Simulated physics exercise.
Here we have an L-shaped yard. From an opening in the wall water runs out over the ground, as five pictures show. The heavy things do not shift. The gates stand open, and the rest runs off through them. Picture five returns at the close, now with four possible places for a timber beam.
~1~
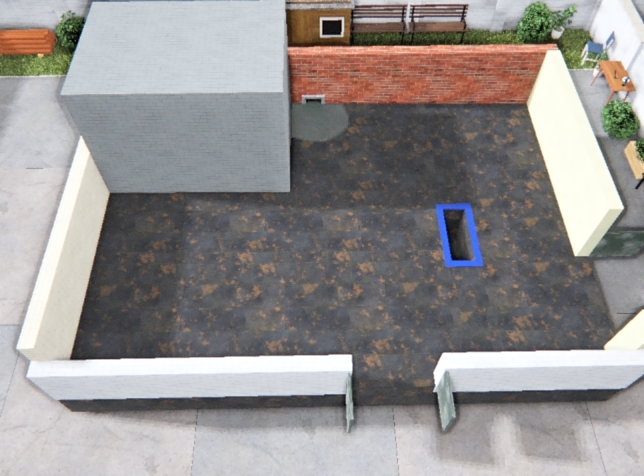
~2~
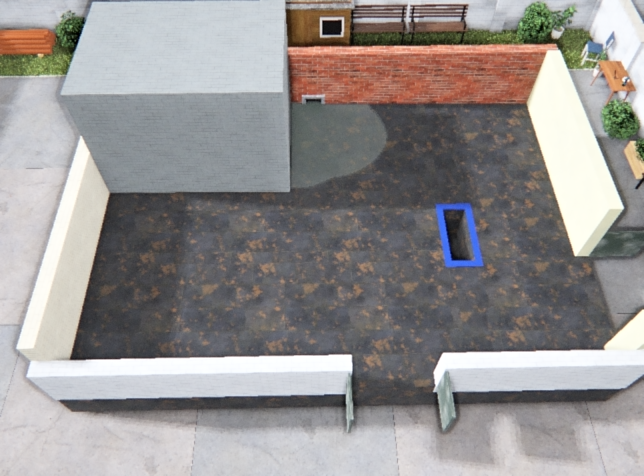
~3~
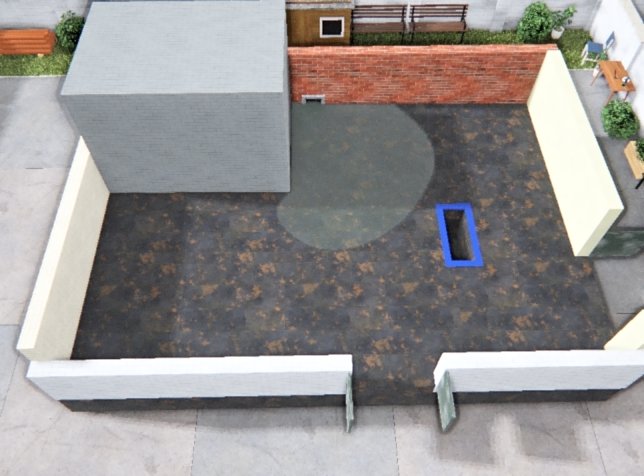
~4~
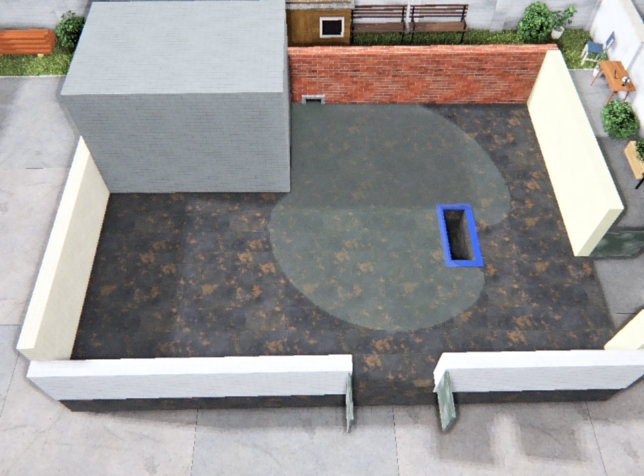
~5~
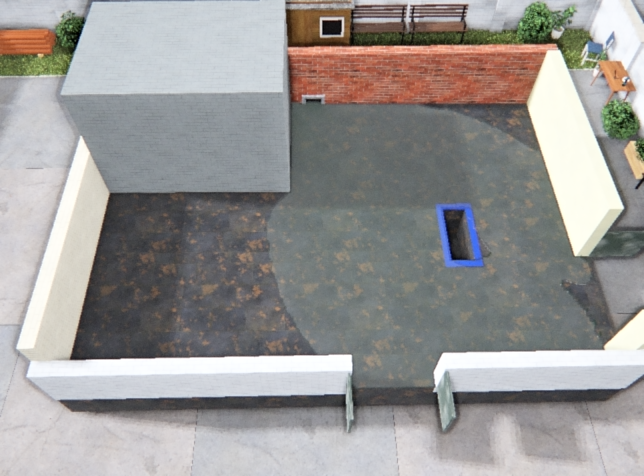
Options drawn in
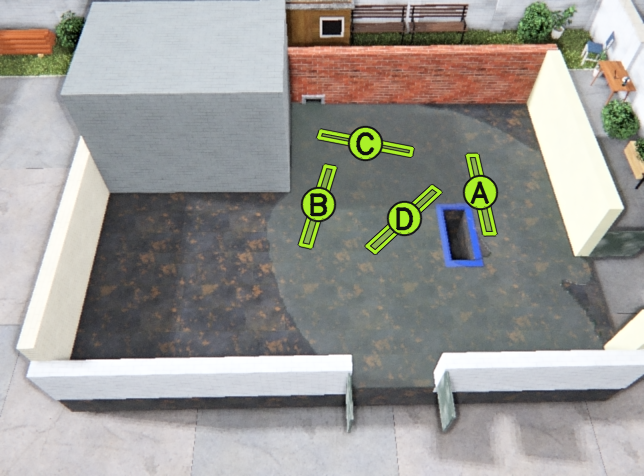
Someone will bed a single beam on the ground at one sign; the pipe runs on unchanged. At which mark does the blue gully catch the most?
Use spot A.
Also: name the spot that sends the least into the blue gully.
Here it is spot D.
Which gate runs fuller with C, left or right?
The right one.
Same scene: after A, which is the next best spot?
The answer is B.
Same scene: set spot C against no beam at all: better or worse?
Worse.
On the marked copy, A from (489, 233) to (472, 155); B from (305, 245) to (330, 166); C from (319, 134) to (411, 152); D from (371, 249) to (436, 189).
With A, about 41 % of the stream goes into the blue gully, about 59 % out by the gates.
With B, about 24 % of the stream goes into the blue gully, about 76 % out by the gates.
With C, about 16 % of the stream goes into the blue gully, about 84 % out by the gates.
With D, next to none of the stream goes into the blue gully, about 98 % out by the gates.
